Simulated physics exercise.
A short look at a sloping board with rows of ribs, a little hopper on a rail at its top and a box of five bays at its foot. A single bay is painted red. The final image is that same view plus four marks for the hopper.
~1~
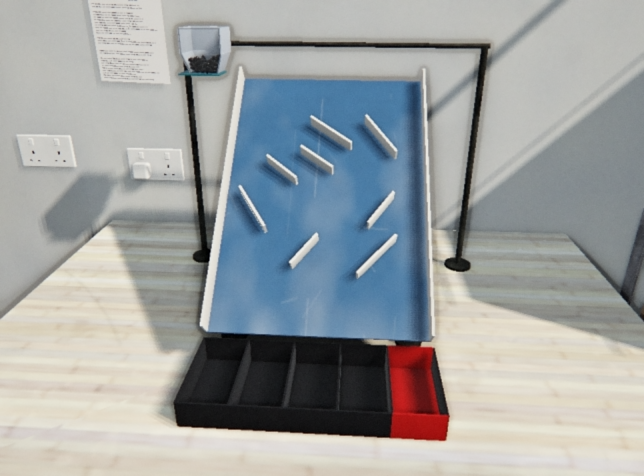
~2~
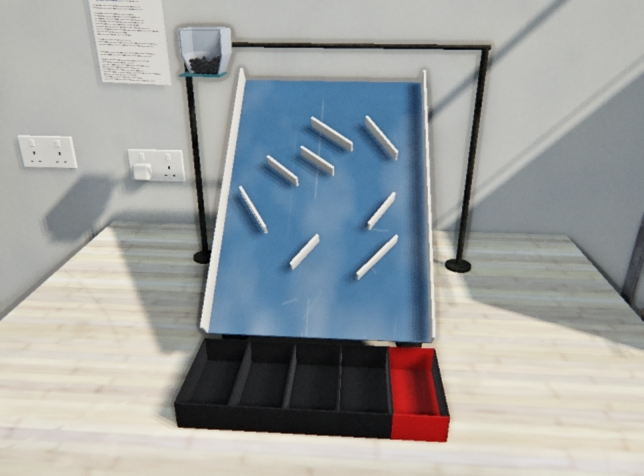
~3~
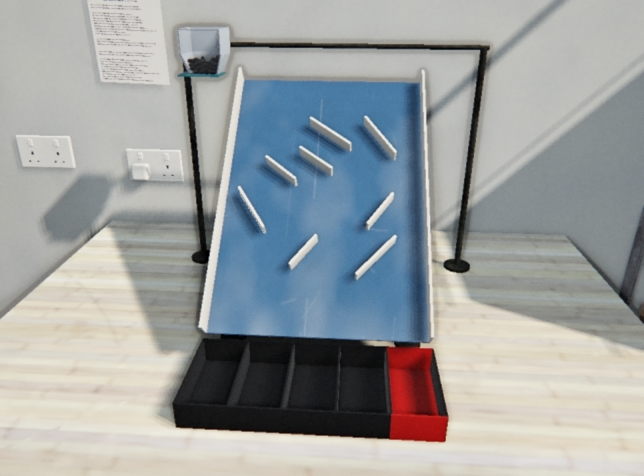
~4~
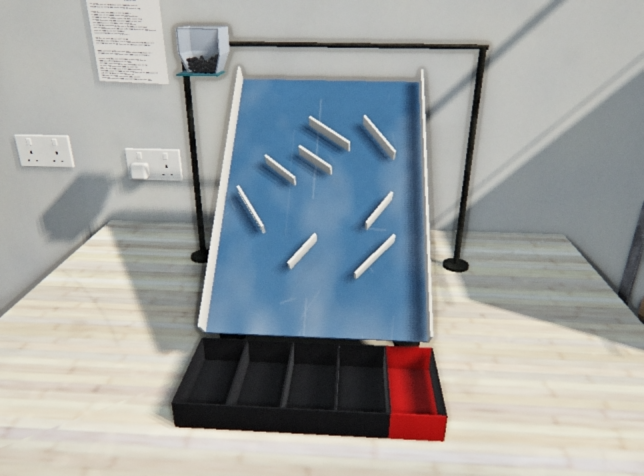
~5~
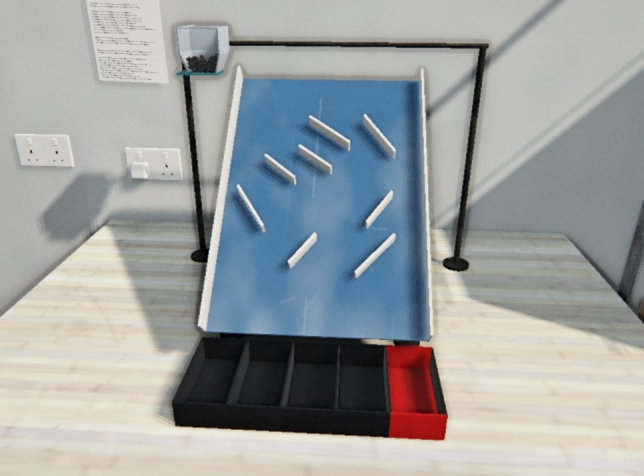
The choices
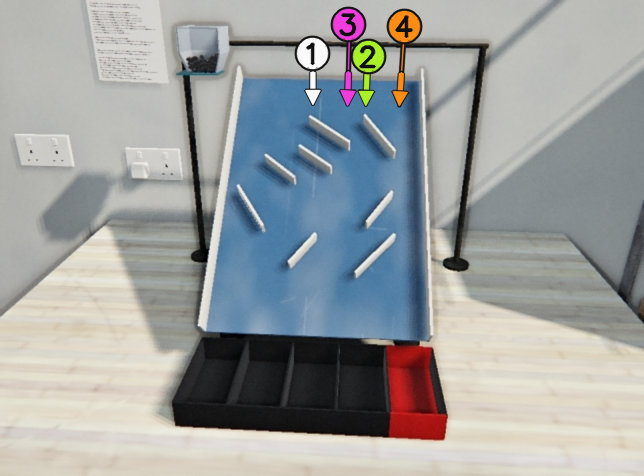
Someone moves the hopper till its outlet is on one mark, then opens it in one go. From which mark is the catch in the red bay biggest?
Mark 4.
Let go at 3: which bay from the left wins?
The third.
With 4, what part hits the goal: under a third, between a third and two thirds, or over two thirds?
It is over two thirds.
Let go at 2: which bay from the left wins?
It is the fifth one.
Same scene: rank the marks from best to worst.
Best to worst: 4, 2, 3, 1.
On the marked copy, mark 1 meets the board at (312, 99); mark 2 meets the board at (365, 100); mark 3 meets the board at (347, 99); mark 4 meets the board at (399, 100).
For mark 1, none at all in the red bay, close to two thirds in other bays, close to a third held on the board, only a few outside the box.
For mark 2, close to half in the red bay, close to a third in other bays, a small share held on the board.
For mark 3, a small share in the red bay, close to half in other bays, close to a third held on the board.
For mark 4, all but a few in the red bay.
